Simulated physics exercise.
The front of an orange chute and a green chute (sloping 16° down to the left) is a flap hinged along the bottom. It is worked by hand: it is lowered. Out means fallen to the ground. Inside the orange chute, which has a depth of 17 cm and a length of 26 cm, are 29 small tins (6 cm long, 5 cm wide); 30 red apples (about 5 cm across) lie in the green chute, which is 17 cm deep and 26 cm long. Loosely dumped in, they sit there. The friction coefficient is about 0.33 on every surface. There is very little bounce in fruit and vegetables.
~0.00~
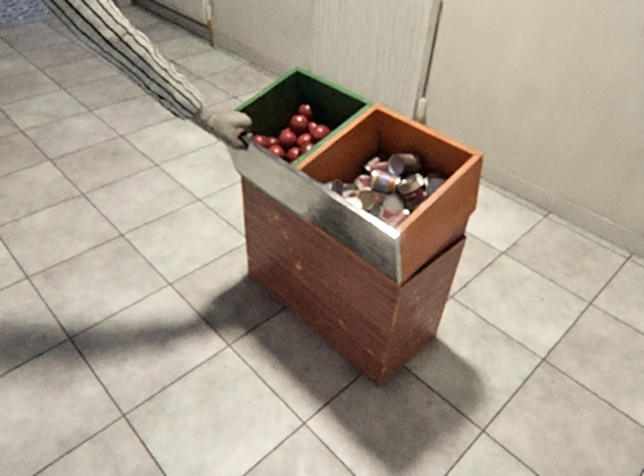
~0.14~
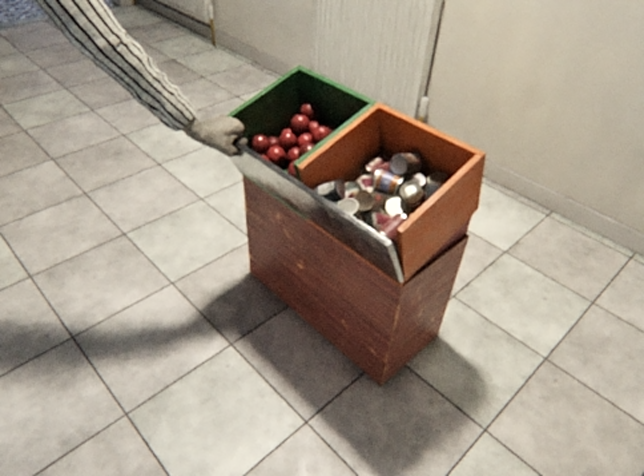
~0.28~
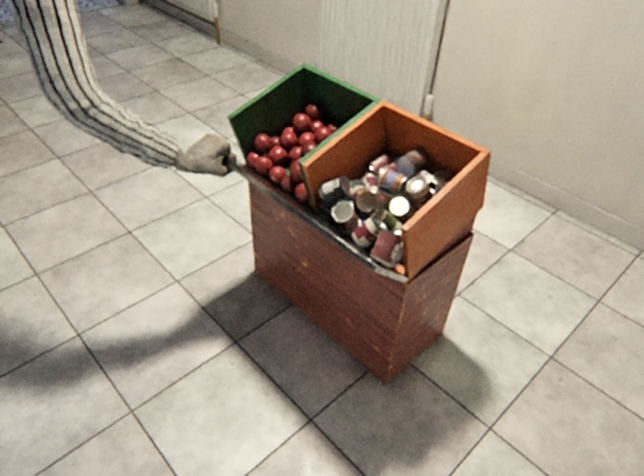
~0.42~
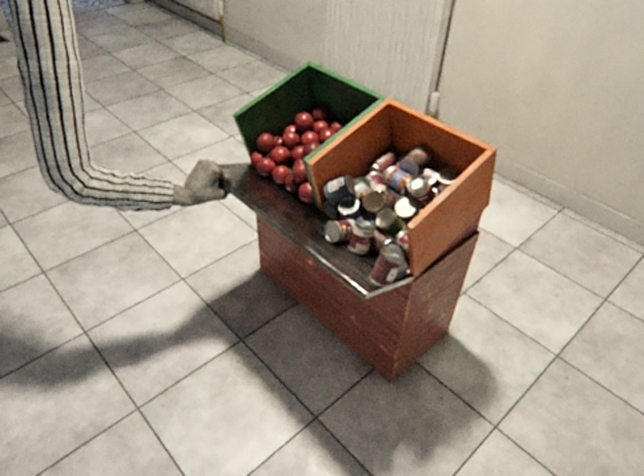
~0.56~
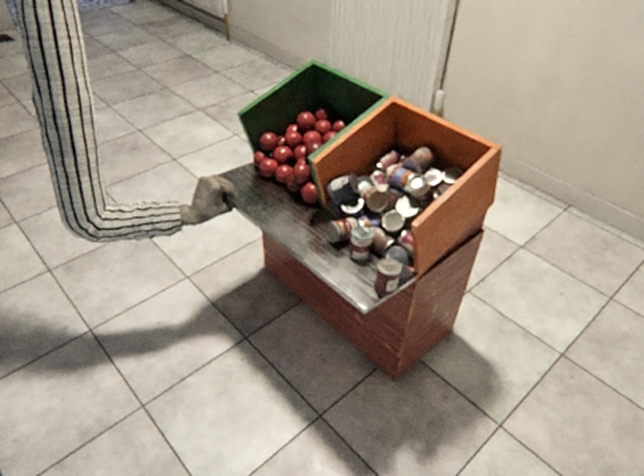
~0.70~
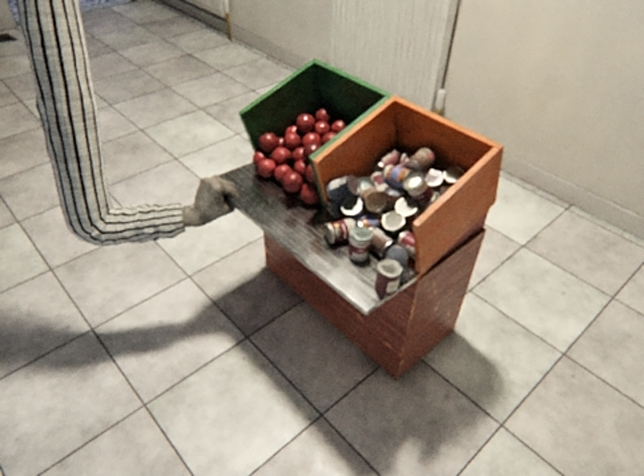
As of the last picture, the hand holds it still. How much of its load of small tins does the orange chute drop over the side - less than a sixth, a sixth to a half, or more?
It drops less than a sixth of them.
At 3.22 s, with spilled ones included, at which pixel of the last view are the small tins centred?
I'd say near (379, 227).
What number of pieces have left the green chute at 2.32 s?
About: Green chute 1.
After 1.10 s, orange chute 29 in, 0 out and green chute 30 in, 0 out.
After 1.61 s, orange chute 29 in, 0 out and green chute 30 in, 0 out.
After 2.32 s, orange chute 28 in, 1 out and green chute 29 in, 1 out.
Final count (at 3.22 s), orange chute 28 in, 1 out and green chute 29 in, 1 out. Asked share, 1 of 29, 3 per cent.
